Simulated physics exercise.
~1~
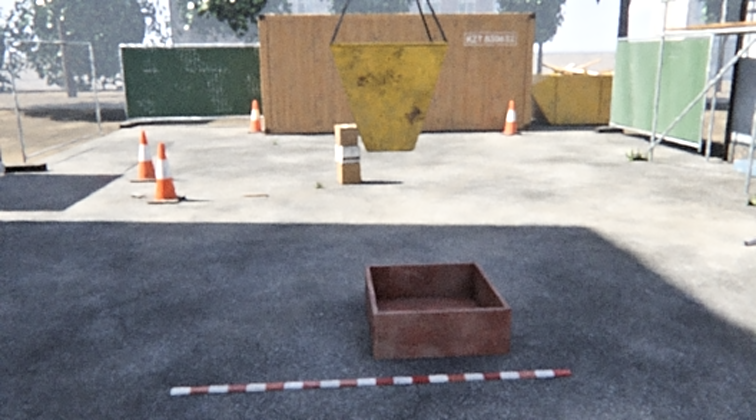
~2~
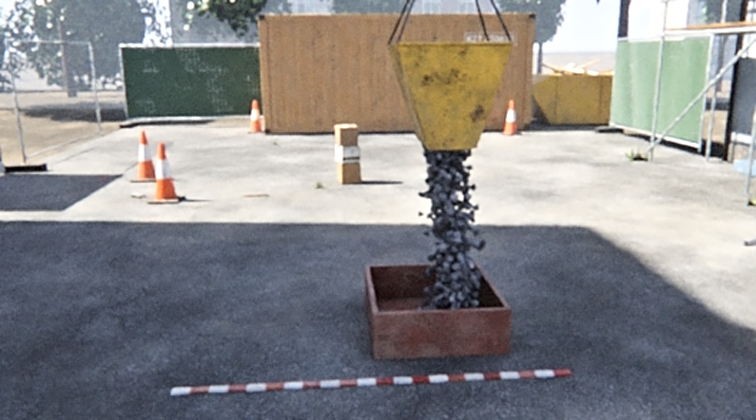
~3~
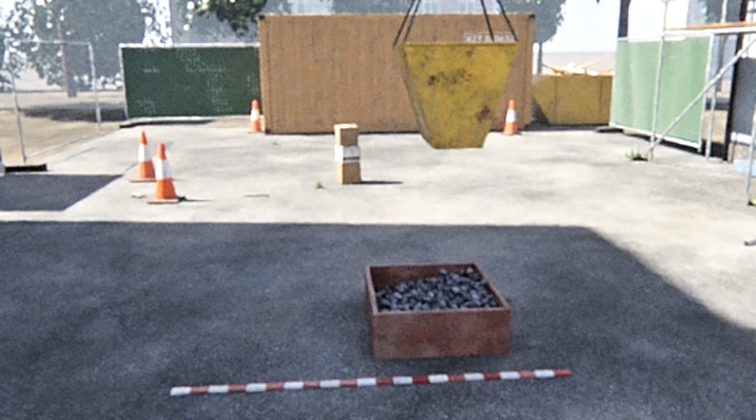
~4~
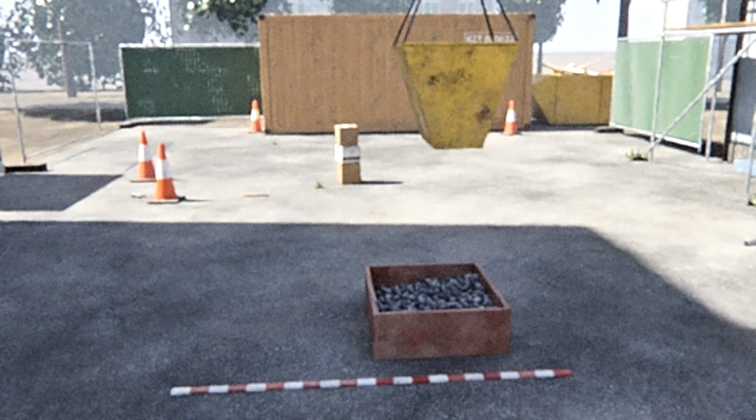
A yellow skip hanging from cables moves right across a paved yard and releases a stream of grey stones into the open reddish-brown bin below. The emptied skip then hangs still while the stones lie settled inside the bin, behind a red-and-white striped staff.
